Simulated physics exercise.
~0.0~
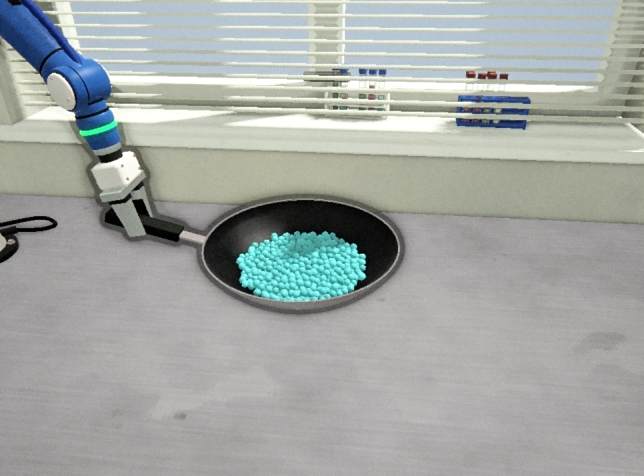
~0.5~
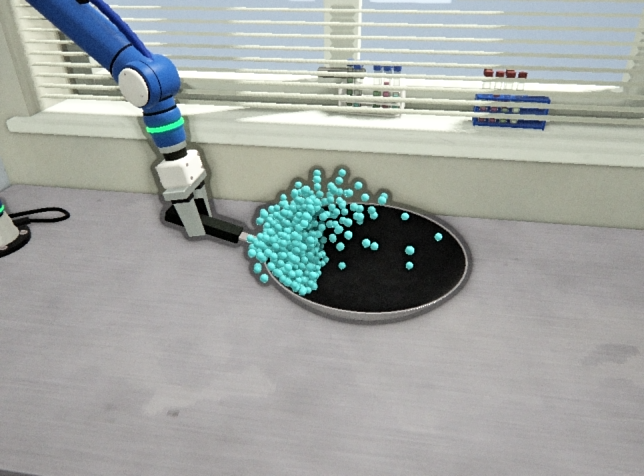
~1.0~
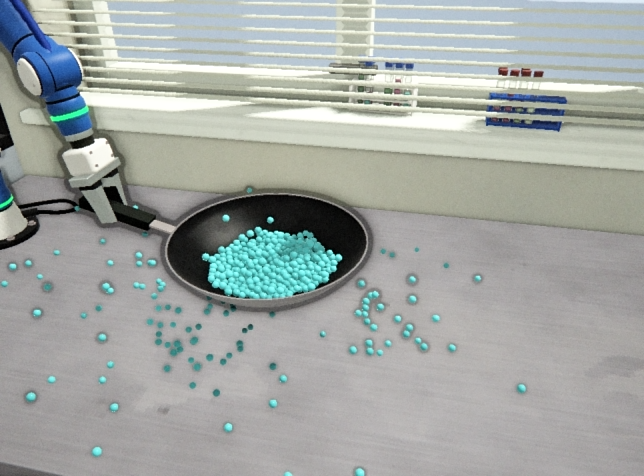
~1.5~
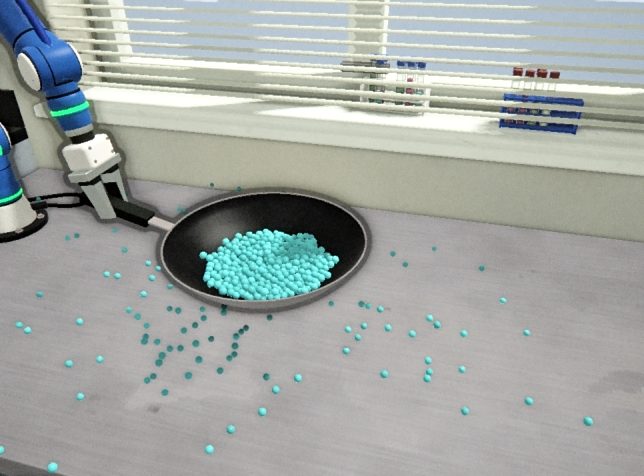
Blue robot arm jerking a black wok of turquoise beads back and forth, scattering some across the grey table before holding still.
